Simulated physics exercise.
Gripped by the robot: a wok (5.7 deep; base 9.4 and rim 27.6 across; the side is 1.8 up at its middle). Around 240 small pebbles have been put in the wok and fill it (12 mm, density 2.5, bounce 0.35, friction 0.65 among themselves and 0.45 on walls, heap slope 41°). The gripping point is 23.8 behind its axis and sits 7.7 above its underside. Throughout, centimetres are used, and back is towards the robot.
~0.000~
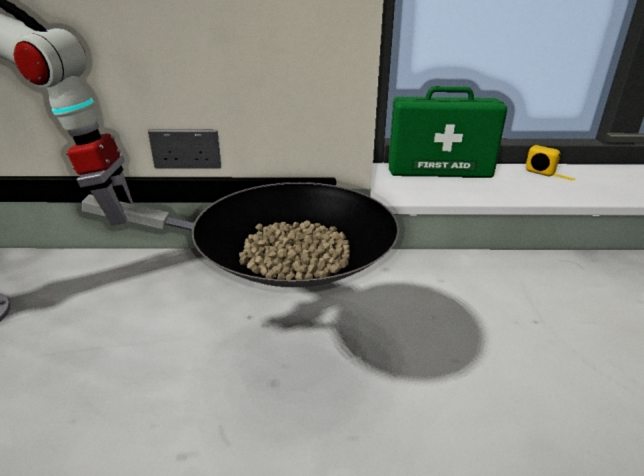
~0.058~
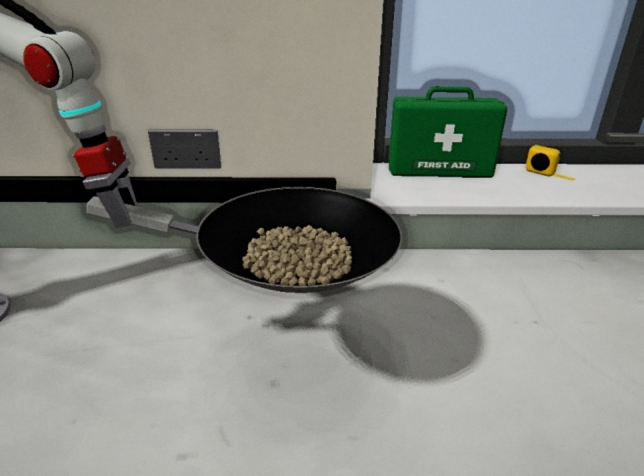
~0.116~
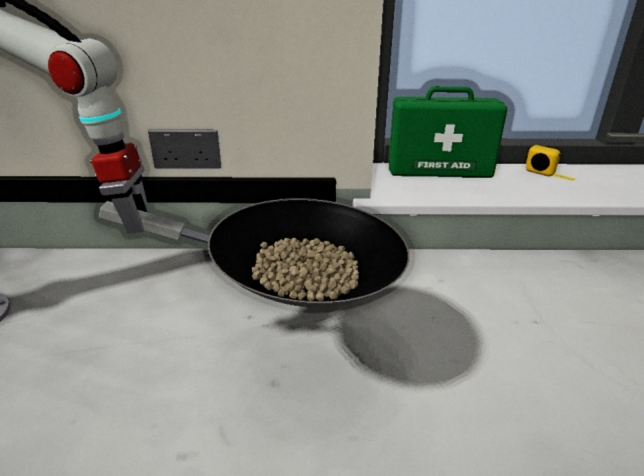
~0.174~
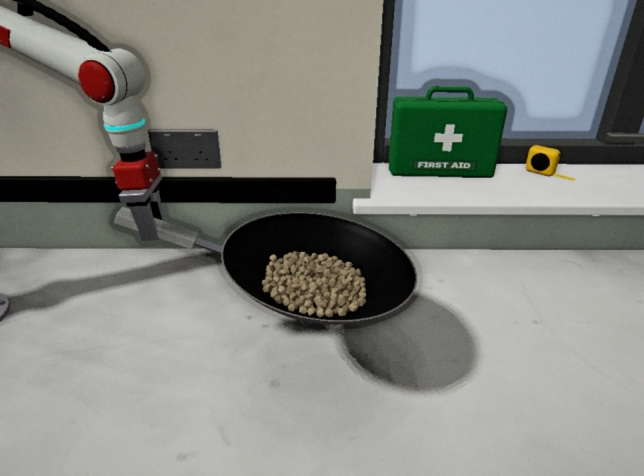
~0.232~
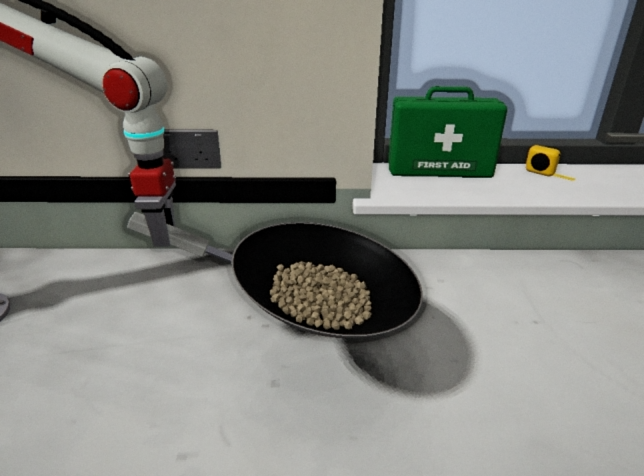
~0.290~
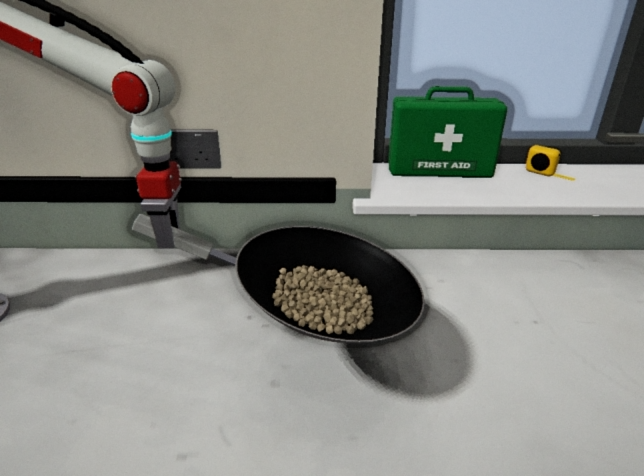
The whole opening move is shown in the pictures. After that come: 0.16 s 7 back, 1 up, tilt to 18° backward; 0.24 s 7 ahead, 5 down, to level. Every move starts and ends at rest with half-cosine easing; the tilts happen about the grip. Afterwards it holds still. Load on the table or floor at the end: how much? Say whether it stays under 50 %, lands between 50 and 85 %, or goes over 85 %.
It goes over 85 %.
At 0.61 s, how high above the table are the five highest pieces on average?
Estimated height above table: About 37 centimetres.
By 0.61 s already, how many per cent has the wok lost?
Roughly 95 % by that time.
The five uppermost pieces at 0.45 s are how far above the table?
Somewhere near 34 cm, I'd say.
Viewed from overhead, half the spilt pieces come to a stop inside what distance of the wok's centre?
Distance, approx.: 26 cm.
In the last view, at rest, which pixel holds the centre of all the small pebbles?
(186, 369).
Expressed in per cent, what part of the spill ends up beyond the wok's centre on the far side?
That share is close to 0 percent.
After 0.45 s, tilted 18° backward, highest piece 34 above the table; 244 in the wok.
After 0.61 s, tilted 5° backward, highest piece 37 above the table; 12 in the wok, 232 in flight or on a rim.
After 0.89 s, level, highest piece 4 above the table; 243 on the table or floor, 1 in flight or on a rim.
After 1.94 s, level, highest piece 2 above the table; 244 on the table or floor.
In the end, 244 on the table or floor. That is 100 % on the table or floor.
